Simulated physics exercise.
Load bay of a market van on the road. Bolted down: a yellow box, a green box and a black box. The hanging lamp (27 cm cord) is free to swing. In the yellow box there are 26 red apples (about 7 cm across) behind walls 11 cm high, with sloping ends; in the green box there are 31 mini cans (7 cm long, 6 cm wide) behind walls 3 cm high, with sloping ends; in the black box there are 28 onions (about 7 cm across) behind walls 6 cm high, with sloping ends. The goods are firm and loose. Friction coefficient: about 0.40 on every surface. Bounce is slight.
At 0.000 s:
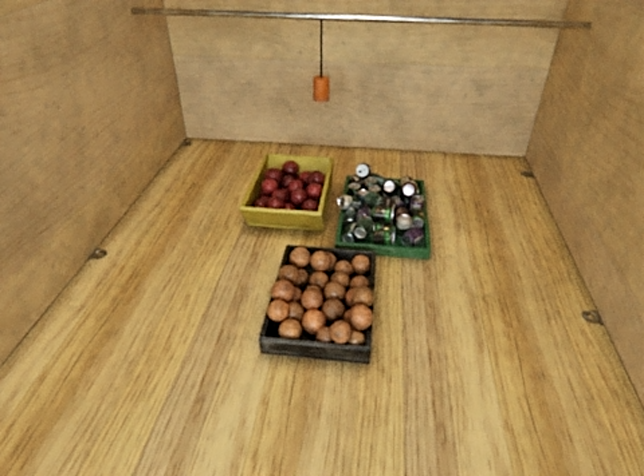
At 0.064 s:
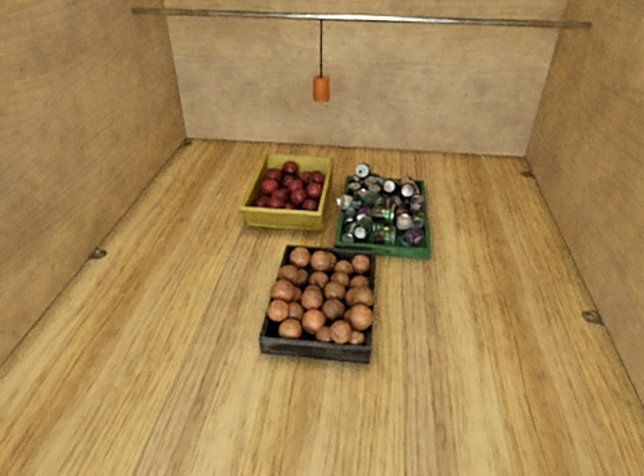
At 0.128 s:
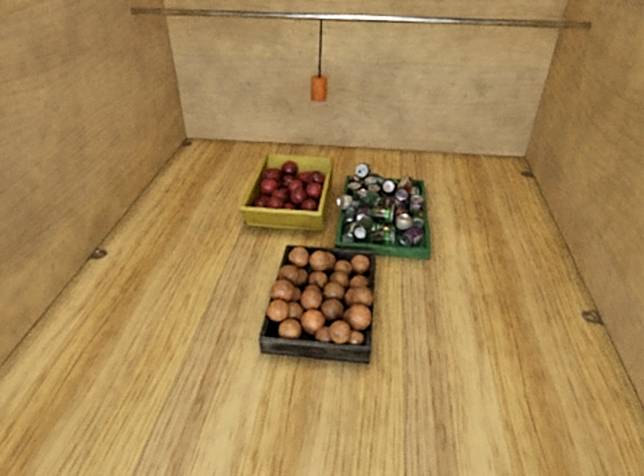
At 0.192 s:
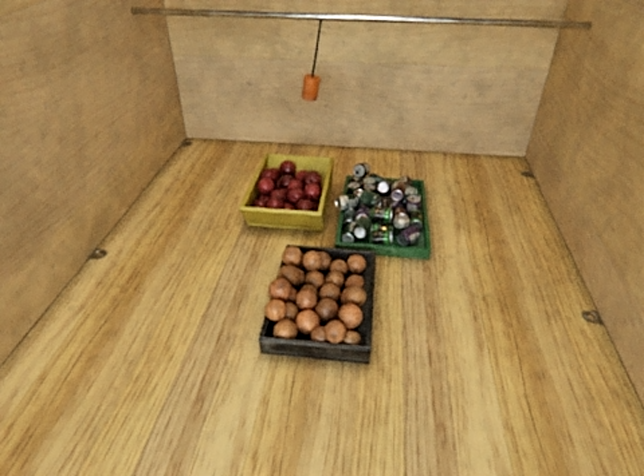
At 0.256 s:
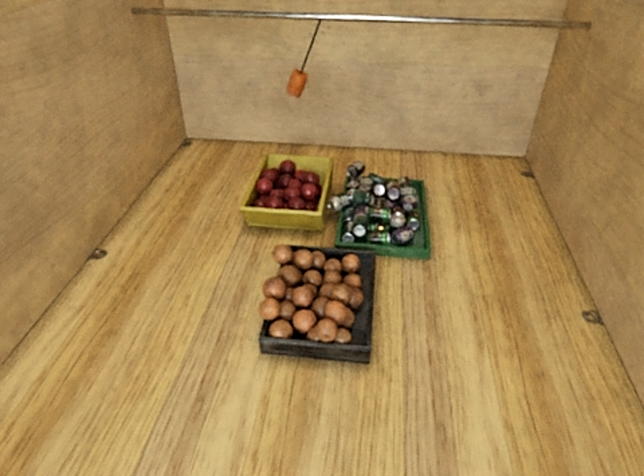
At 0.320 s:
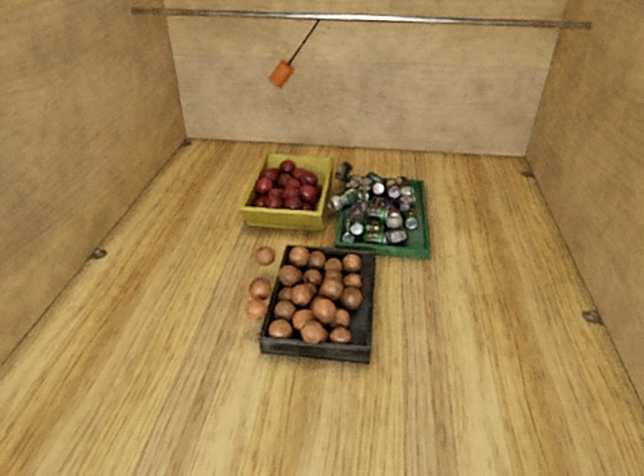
An orange lamp hanging from a rail swings steadily out to the left inside a wood-lined load bay, seen from above and facing the back wall. Red apples fill a yellow box at back left, small cans a green box beside it, and brown onions a black box in front. The onions and cans shift leftward, several onions leaving their box, while the boxes and view stay still.
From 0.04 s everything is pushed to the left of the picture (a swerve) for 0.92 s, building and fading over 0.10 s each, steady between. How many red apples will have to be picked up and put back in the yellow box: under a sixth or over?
Fewer than one in six of the red apples leave the yellow box.
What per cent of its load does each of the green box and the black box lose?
Green box 20, black box 25 per cent.
After 0.52 s, yellow box 26 in, 0 out, green box 27 in, 4 out and black box 23 in, 5 out.
After 0.77 s, yellow box 26 in, 0 out, green box 25 in, 6 out and black box 22 in, 6 out.
After 1.11 s, yellow box 26 in, 0 out, green box 25 in, 6 out and black box 21 in, 7 out.
Outcome (at 1.56 s), yellow box 26 in, 0 out, green box 25 in, 6 out and black box 21 in, 7 out. Asked share, 0 of 26, 0 per cent.
